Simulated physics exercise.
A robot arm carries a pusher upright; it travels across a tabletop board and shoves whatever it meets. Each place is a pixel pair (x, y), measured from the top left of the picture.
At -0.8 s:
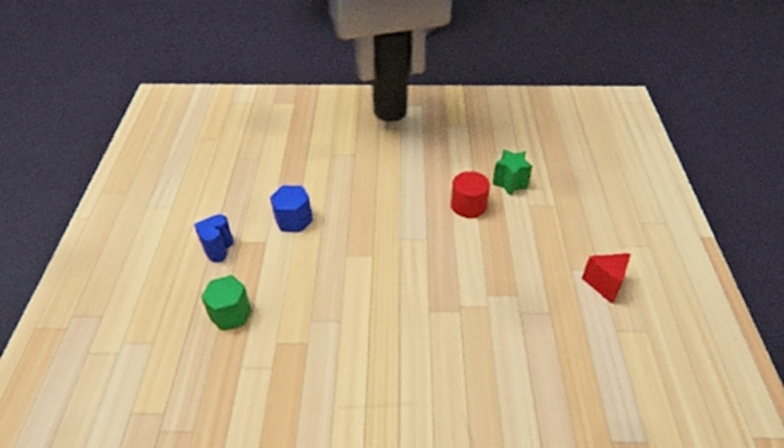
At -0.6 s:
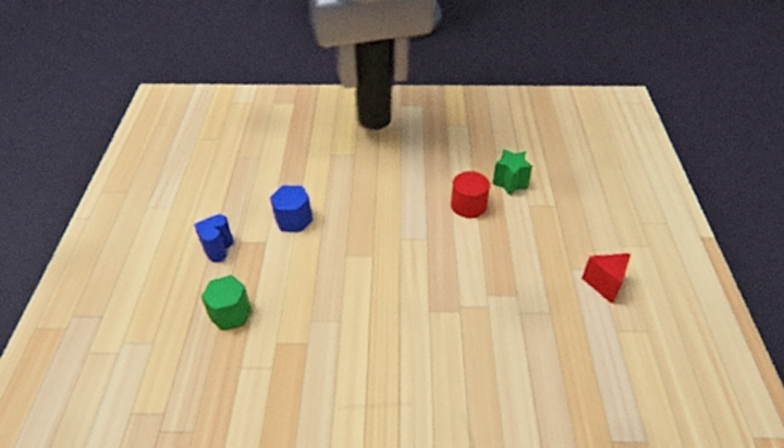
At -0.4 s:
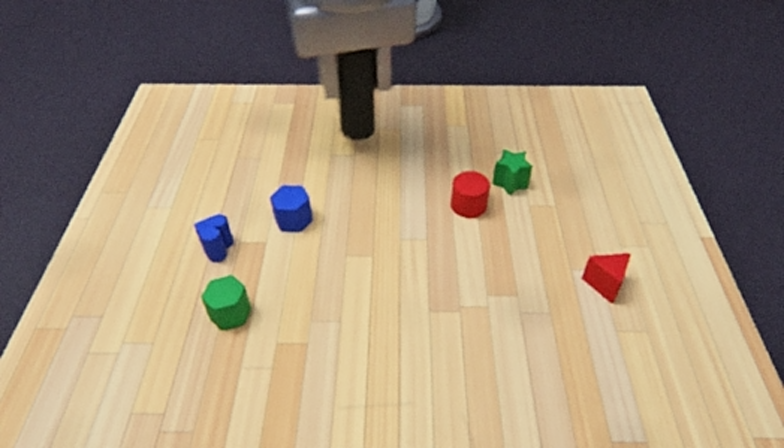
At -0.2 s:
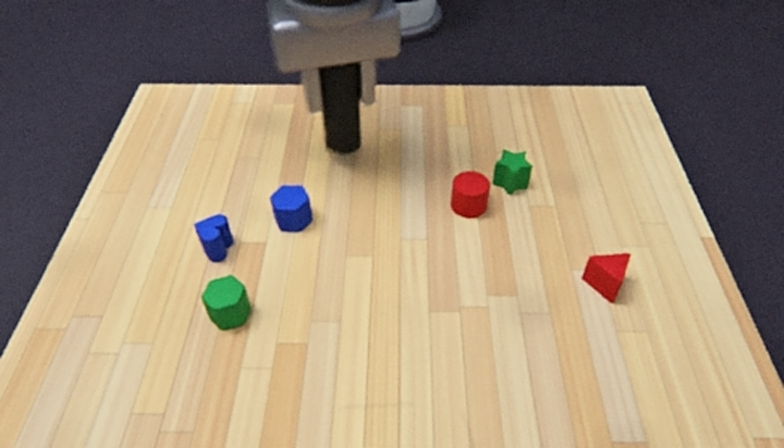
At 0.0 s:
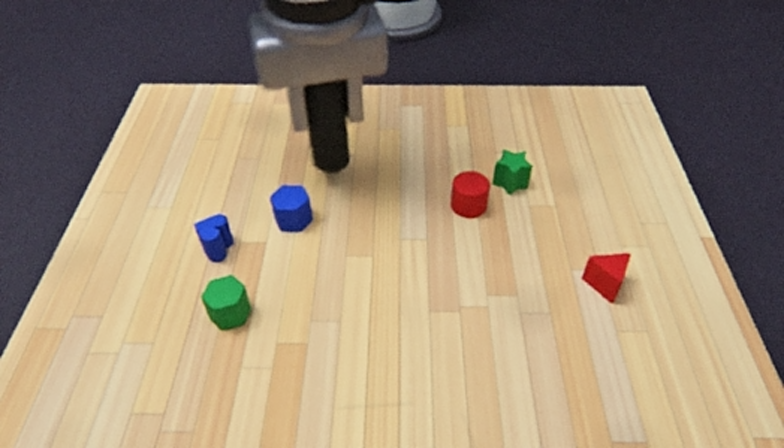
In the video, a robotic arm with a dark cylindrical tip moves down and to the left over a wooden board, nearing a blue six-sided block, while the scattered blue, green and red blocks all stay still.
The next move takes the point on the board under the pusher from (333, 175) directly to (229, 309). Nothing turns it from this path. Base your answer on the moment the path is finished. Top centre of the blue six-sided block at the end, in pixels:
For the centre of its top, I'd go with (179, 278).
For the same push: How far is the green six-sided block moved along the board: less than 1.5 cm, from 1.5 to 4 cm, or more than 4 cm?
The displacement of the green six-sided block is 1.5-4 cm.
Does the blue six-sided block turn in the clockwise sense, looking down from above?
Yes - that is the case.
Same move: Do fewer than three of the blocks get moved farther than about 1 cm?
In short: Yes.
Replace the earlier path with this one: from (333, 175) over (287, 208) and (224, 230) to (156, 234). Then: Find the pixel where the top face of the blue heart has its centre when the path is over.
Pixel (186, 238).
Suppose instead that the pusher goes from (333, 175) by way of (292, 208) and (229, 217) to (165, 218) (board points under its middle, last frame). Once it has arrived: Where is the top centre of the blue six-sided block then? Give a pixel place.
It should be at (260, 221) by then.
The first path, step by step. One third of the way, pusher (300, 200); blue six-sided block (272, 215).
Two thirds of the way, pusher (265, 245); blue six-sided block (223, 252), turned 60° clockwise.
At the end, pusher (224, 296); blue heart not moved; green six-sided block (205, 324), turned 20° anticlockwise; blue six-sided block (179, 278), turned 140° clockwise.
